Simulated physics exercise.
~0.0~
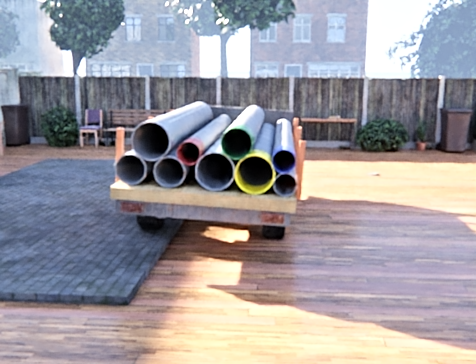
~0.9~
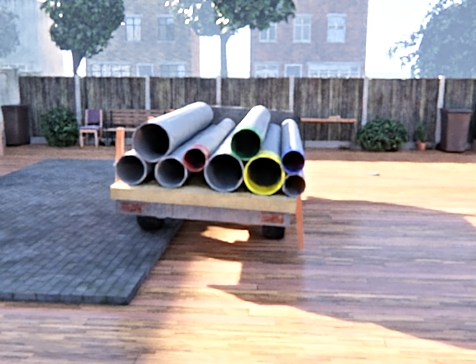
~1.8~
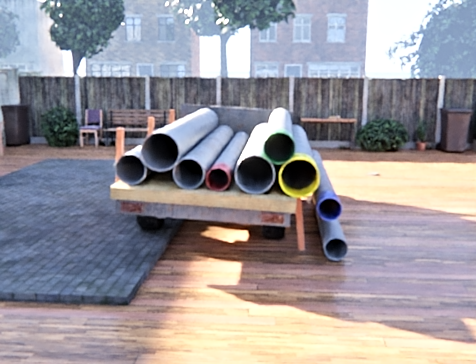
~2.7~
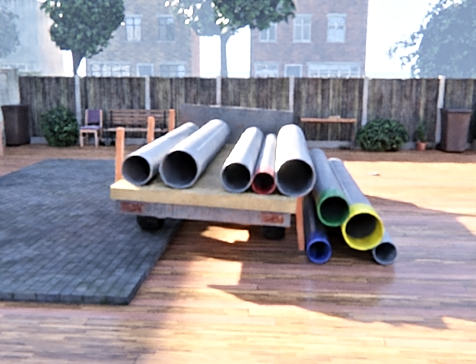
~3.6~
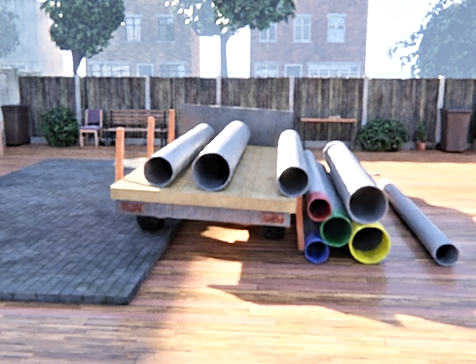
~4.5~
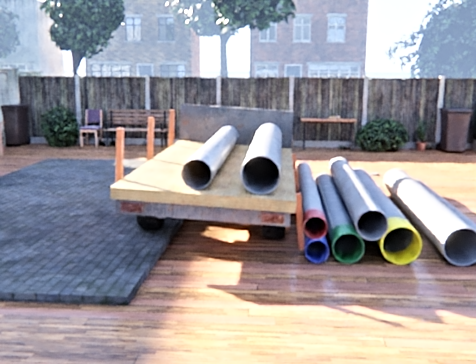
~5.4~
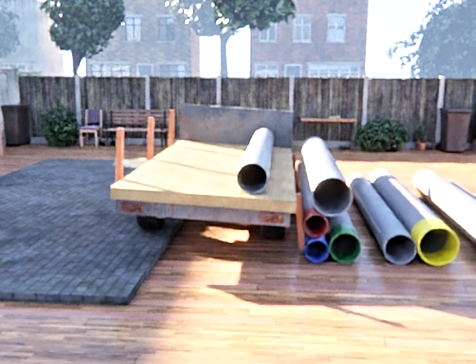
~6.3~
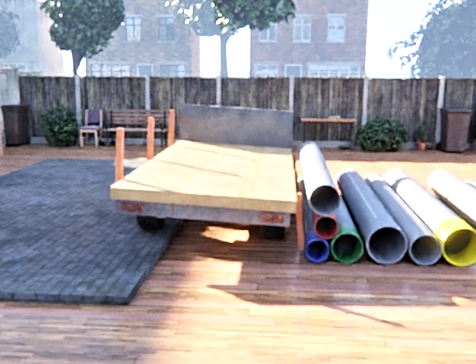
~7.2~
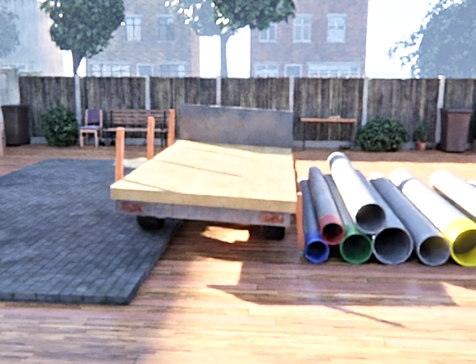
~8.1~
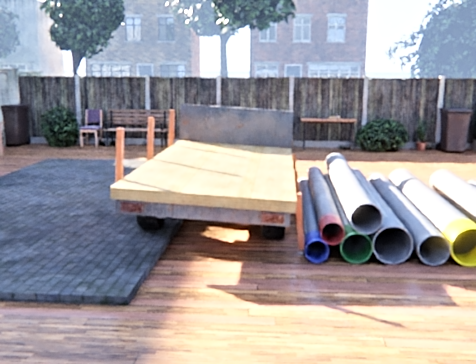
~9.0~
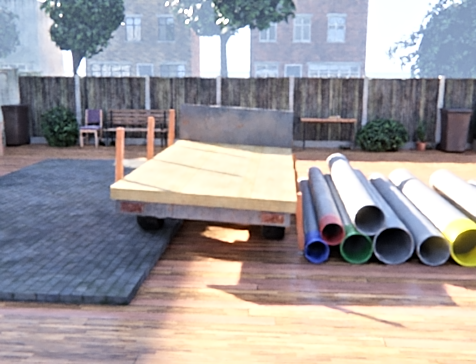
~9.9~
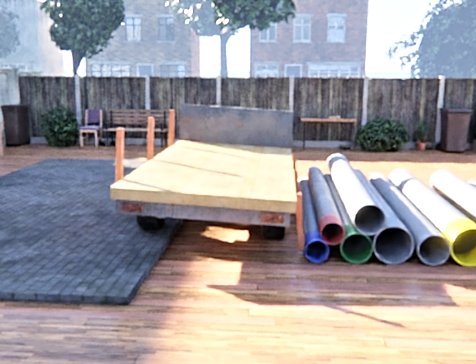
The video shows pipes, some with coloured ends, stacked on a parked trailer before rolling right and dropping off its side, blue, green and yellow ahead of red, until the deck is empty and the pipes lie still in a heap on the ground to the right.
